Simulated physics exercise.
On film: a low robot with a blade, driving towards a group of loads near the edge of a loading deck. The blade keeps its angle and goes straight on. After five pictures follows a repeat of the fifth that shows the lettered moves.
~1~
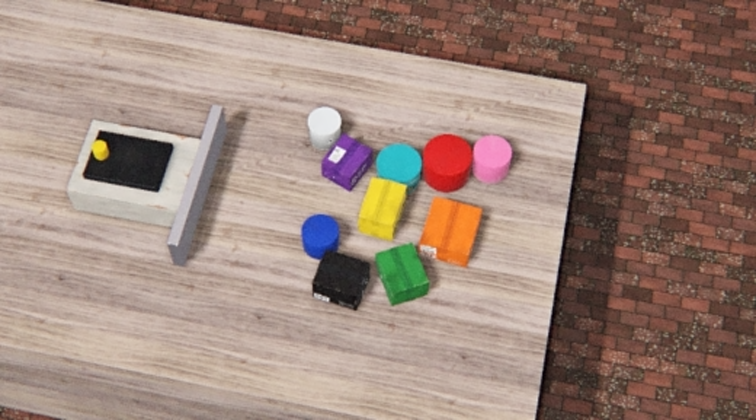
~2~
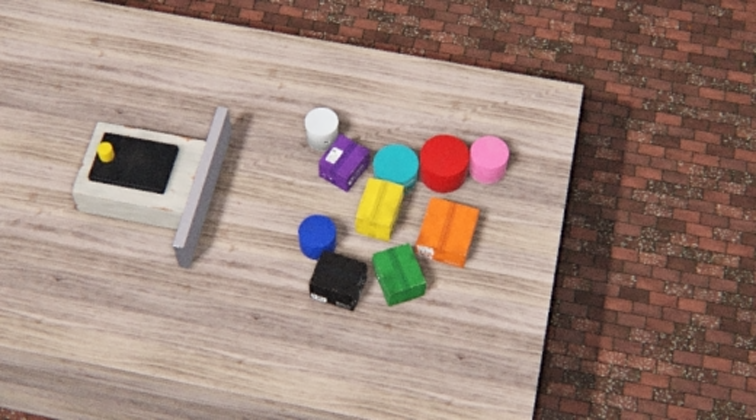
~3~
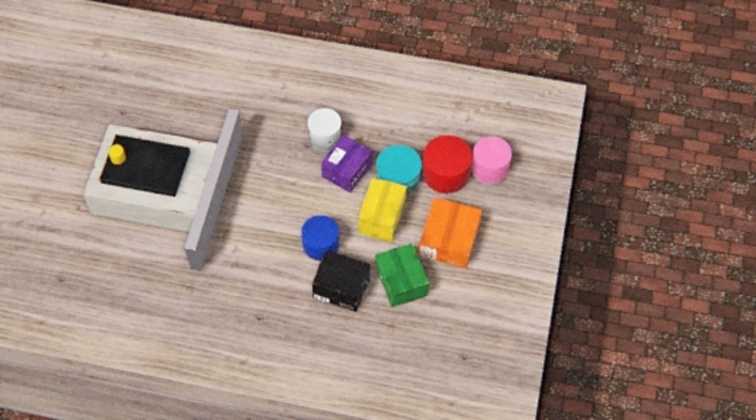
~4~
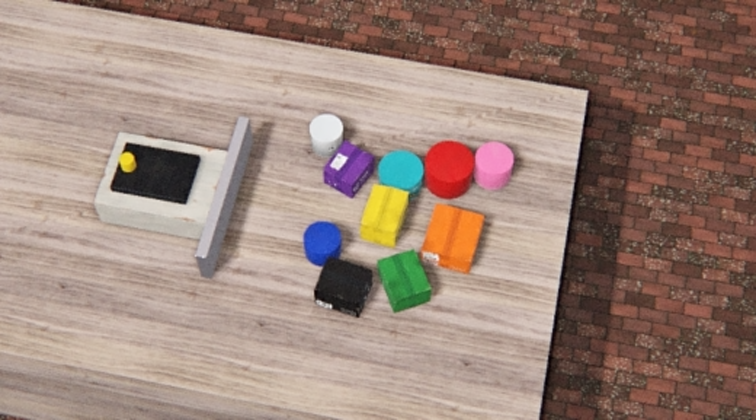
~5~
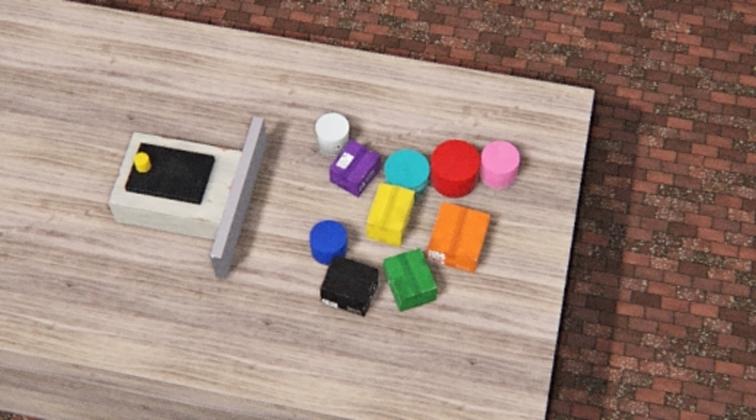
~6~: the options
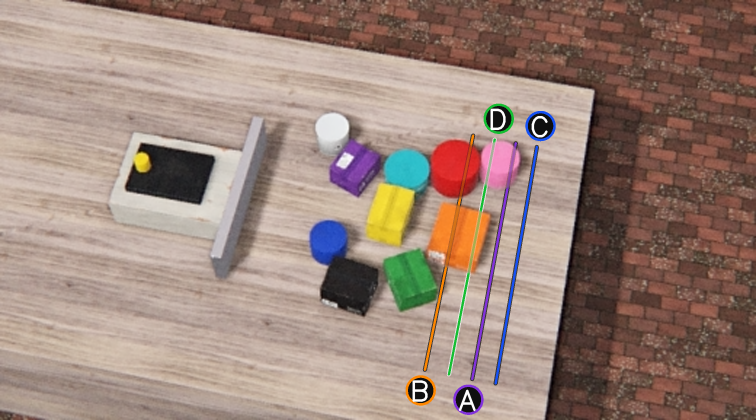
We see a low robot with an upright grey blade on a wooden deck, left of a cluster of colourful boxes and round containers. The robot moves slowly rightward, narrowing the gap, while the loads stay in their arrangement, untouched.
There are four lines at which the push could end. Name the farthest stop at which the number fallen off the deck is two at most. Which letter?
It can go as far as A.
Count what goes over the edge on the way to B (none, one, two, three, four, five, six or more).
By then, none.
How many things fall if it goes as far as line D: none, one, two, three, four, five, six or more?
The count is none.
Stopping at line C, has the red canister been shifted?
By then, yes.
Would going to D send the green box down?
No.
On the marked copy, A at (495, 255); B at (450, 247); C at (517, 259); D at (473, 251).
Following A. Soon after the start, robot (266, 190); white pail (336, 134); purple parcel (366, 169).
Later, robot (358, 207); pink canister (541, 143); red canister (516, 170).
In the end, robot (429, 220); green box (555, 313); orange parcel (557, 265); none fallen.
As for the rest, B is within the limit but short; C drops three; D is within the limit but short.
